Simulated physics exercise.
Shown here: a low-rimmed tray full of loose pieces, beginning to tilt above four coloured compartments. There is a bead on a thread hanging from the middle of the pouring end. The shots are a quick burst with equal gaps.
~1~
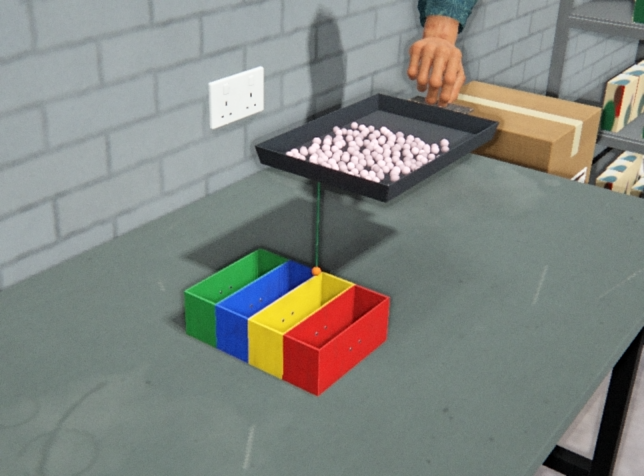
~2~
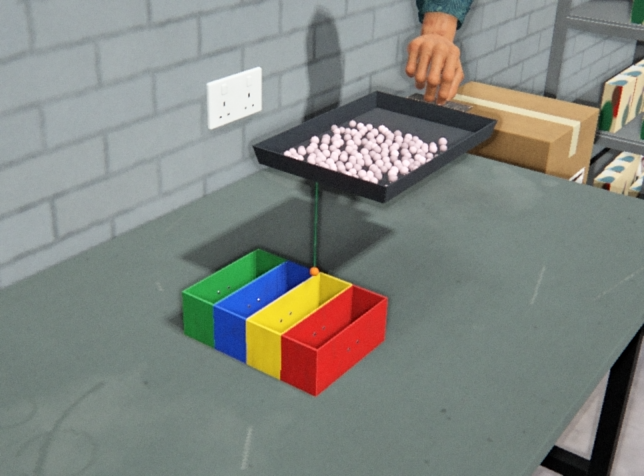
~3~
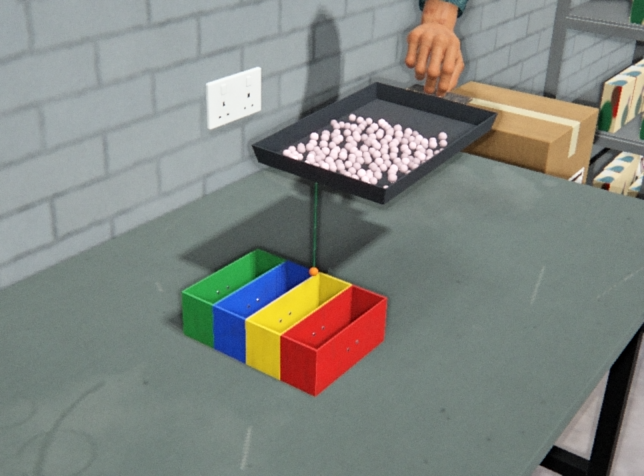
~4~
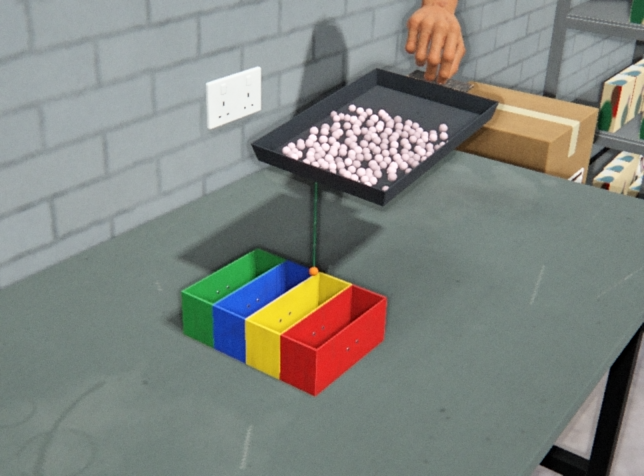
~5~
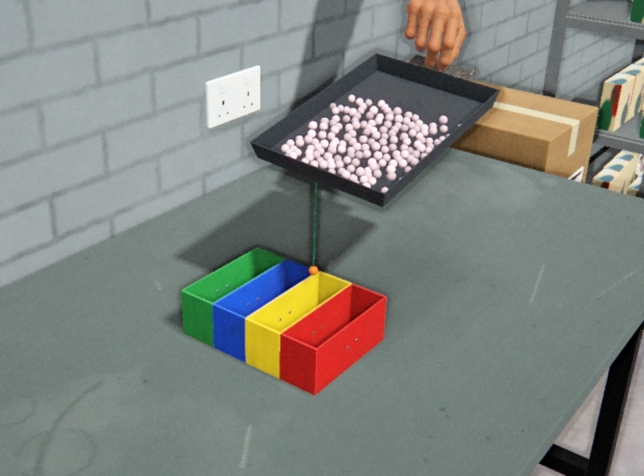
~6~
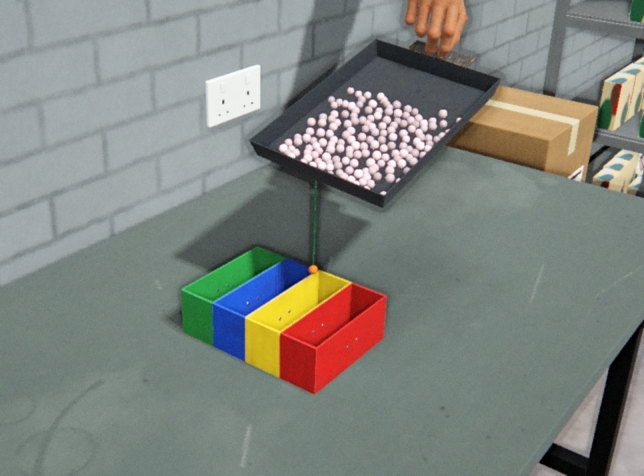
A hand at the far edge of a dark tray of small pale pink balls gradually raised that side, tilting the tray more steeply above green, blue, yellow and red compartments on a table.
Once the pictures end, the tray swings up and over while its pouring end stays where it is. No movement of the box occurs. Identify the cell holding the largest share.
Largest share: Red.
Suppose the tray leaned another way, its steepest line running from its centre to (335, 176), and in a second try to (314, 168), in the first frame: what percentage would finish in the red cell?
Lab note: Try 1 = 30 %, try 2 = 0 %.
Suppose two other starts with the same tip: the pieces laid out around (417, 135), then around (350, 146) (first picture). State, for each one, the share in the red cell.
Respectively 40 and 40 per cent.
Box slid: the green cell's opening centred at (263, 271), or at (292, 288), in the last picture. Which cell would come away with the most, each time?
Red, then the cell in yellow.
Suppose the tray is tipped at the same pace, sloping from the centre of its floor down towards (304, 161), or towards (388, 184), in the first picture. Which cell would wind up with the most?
First try: Green. Second try: Red.
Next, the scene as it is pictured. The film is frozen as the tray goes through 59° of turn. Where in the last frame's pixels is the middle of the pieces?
In the last view, the load is centred near (356, 173).
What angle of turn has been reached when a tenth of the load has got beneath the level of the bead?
Roughly 75 degrees of tilt.
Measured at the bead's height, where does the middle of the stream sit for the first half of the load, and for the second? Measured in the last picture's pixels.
I'd place the first part at (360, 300) and the rest at (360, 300).
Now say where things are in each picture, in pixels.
In the first frame, corners of the pouring end at (261, 145) and (387, 183), level; middle of the load at (374, 155), sugar pearls; bead on its thread at (316, 272); green cell at (201, 315); blue cell at (233, 330); yellow cell at (266, 345); red cell at (301, 361).
In the second frame, corners of the pouring end at (259, 145) and (385, 184), level; middle of the load at (372, 155).
In the third frame, corners of the pouring end at (258, 144) and (384, 186), tipped barely, lowest at the right corner; middle of the load at (372, 151).
In the fourth frame, corners of the pouring end at (258, 143) and (384, 188), tipped a little, lowest at the right corner; middle of the load at (372, 147).
In the fifth frame, corners of the pouring end at (257, 141) and (383, 190), tipped a little, lowest at the right corner; middle of the load at (371, 142).
In the sixth frame, corners of the pouring end at (256, 139) and (383, 191), tipped clearly, lowest at the right corner; middle of the load at (370, 140), nearly all on the move; green cell at (198, 314); blue cell at (230, 328); yellow cell at (263, 343); red cell at (298, 359).
Soon, tray tipped steeply; nearly all on the tray; a stray few falling or outside the box.
A while on, tray tipped right over; about a quarter on the tray; about a quarter in the red cell; a small part in the yellow cell; about half falling or outside the box.
Towards the end, tray tipped past a quarter turn; about half in the red cell; a small part in the yellow cell; about half falling or outside the box.
Finally, tray tipped past a quarter turn; about half in the red cell; a small part in the yellow cell; none in the blue cell; none in the green cell; about half outside the box.
